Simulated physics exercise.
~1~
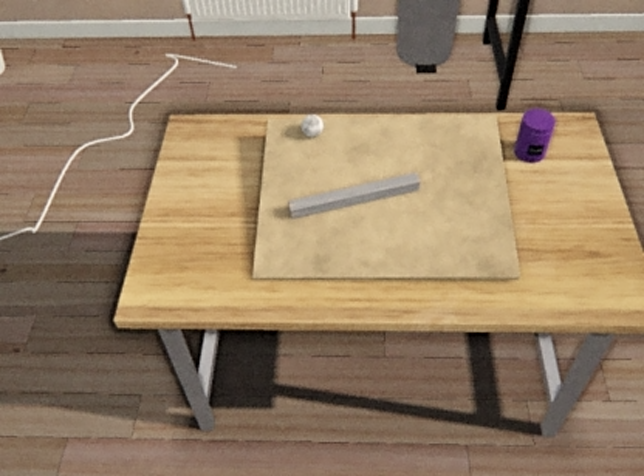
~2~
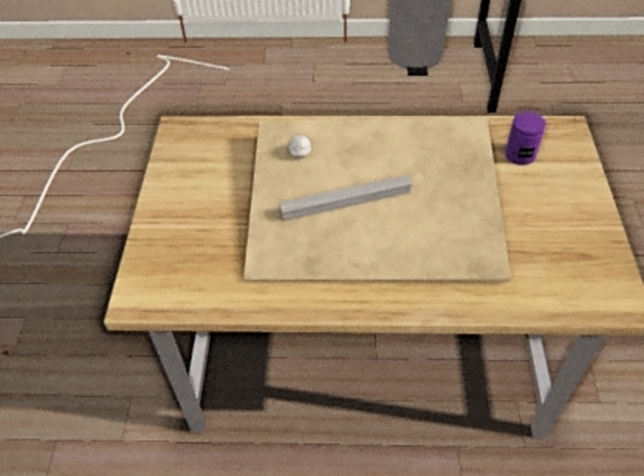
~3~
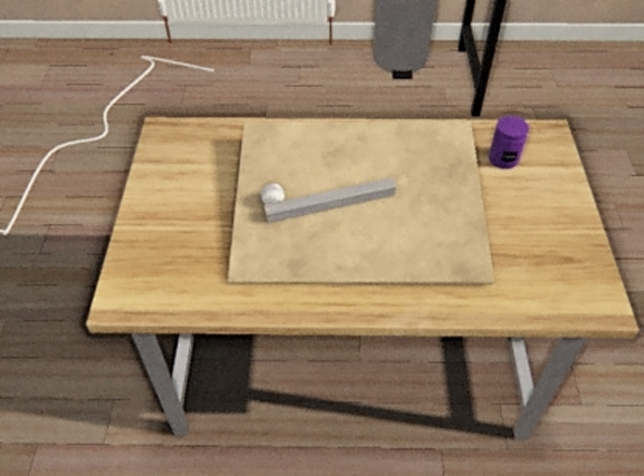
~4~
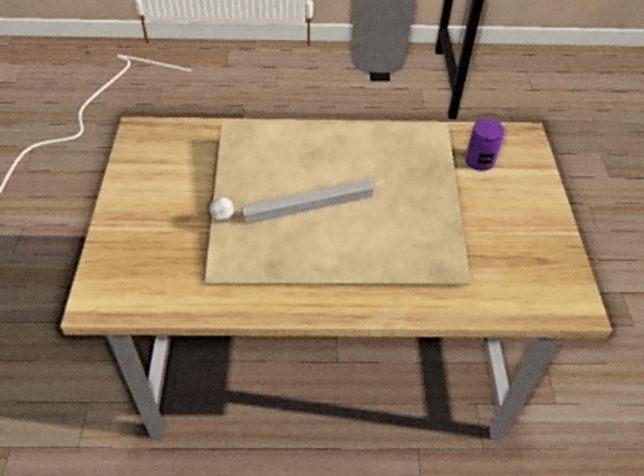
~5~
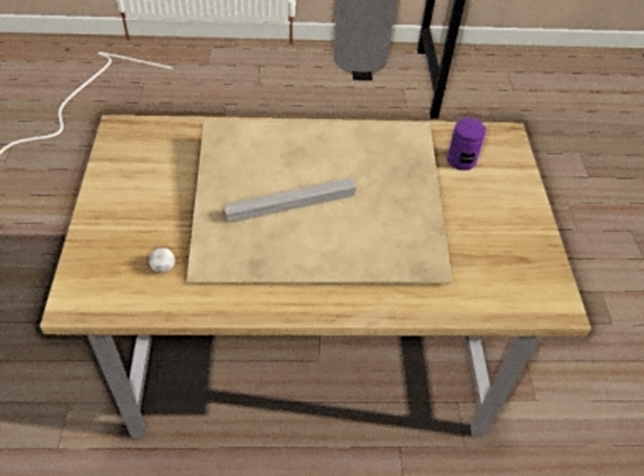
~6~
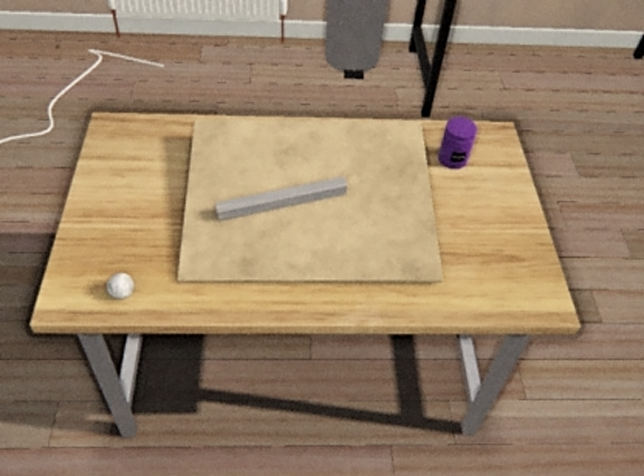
A white ball rolls down the tilted board, meets the grey bar, and leaves over the left edge.
